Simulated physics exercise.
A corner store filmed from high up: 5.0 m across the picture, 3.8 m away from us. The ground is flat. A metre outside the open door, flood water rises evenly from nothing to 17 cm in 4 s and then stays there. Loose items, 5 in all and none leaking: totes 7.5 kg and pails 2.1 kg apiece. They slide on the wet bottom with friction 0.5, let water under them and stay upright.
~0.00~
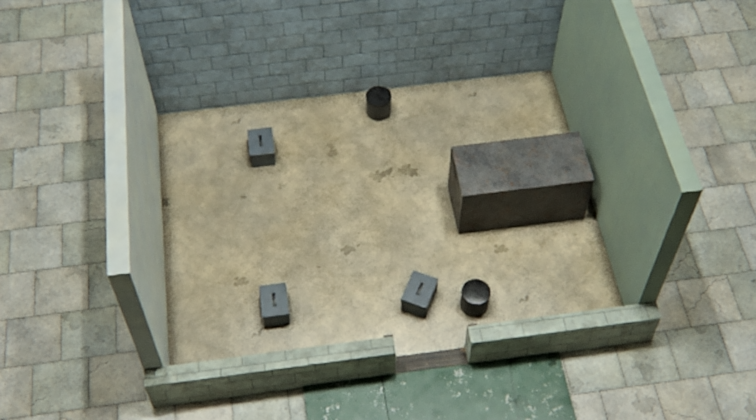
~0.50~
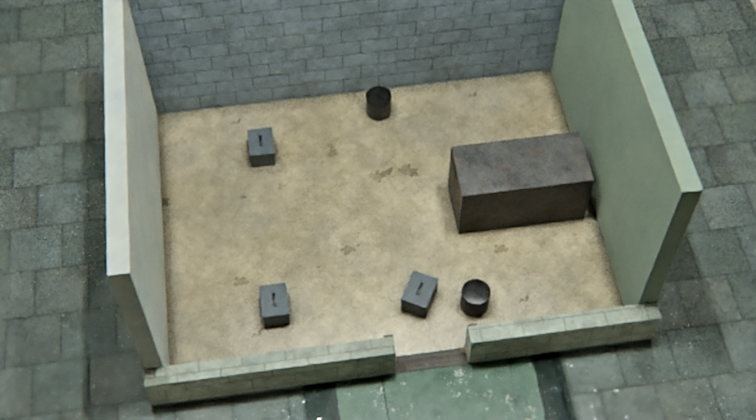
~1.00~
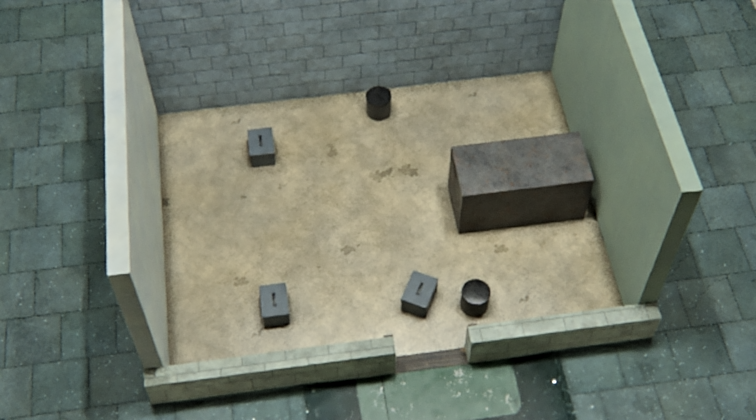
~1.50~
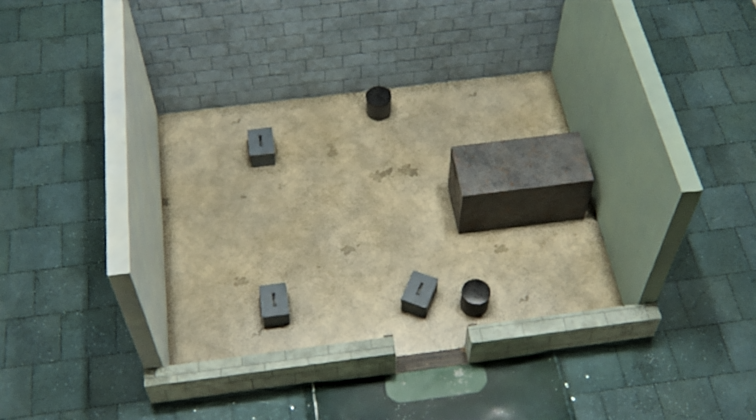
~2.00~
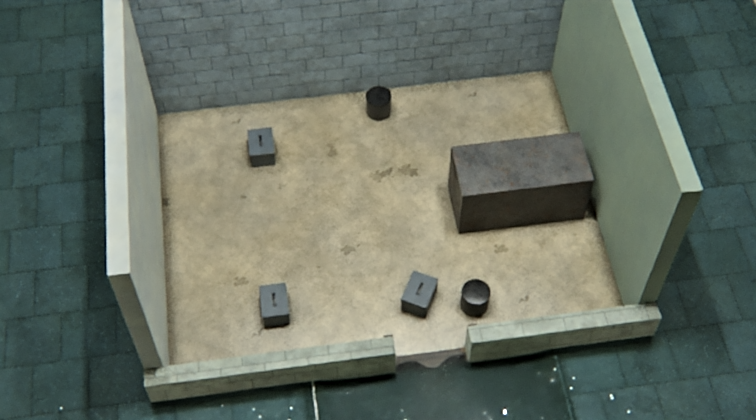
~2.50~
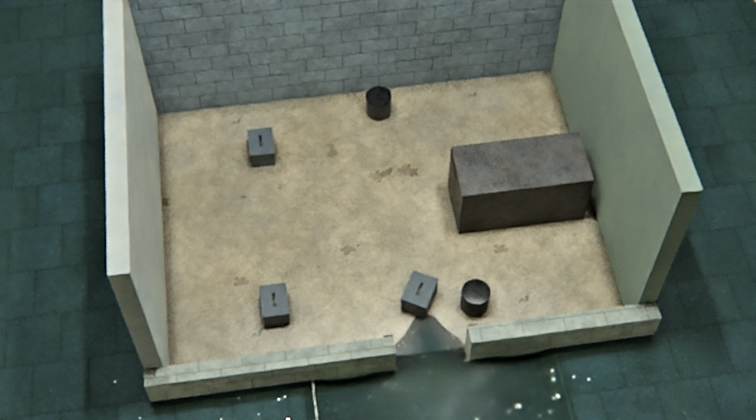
Dark water spreading over the paving around a walled room, then creeping through the doorway while boxes and drums stay still.
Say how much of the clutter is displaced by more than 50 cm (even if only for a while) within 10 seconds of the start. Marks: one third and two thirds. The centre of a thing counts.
Share: From one to two thirds.
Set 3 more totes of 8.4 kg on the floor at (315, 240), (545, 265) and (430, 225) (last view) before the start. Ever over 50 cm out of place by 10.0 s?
In turn: Less, under, more.
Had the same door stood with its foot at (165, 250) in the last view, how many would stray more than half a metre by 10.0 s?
In that case 0 of them.
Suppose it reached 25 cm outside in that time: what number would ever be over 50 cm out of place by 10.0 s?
In that case 4 of them.
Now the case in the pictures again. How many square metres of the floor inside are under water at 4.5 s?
Some 4.5 m2.
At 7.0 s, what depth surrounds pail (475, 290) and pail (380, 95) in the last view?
Roughly 1 and 2 cm.
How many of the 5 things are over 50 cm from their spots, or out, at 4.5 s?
I count 0.
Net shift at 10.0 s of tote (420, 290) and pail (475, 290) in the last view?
In that order: 140 cm, 80 cm.
After 3.5 s 0 of 5 are over 50 cm from their spots; 0 afloat.
After 4.5 s 0 of 5 are over 50 cm from their spots; 0 afloat.
After 7.0 s 1 of 5 are over 50 cm from their spots; 0 afloat.
After 10.0 s 3 of 5 are over 50 cm from their spots, and 3 have been at some point; 2 afloat.
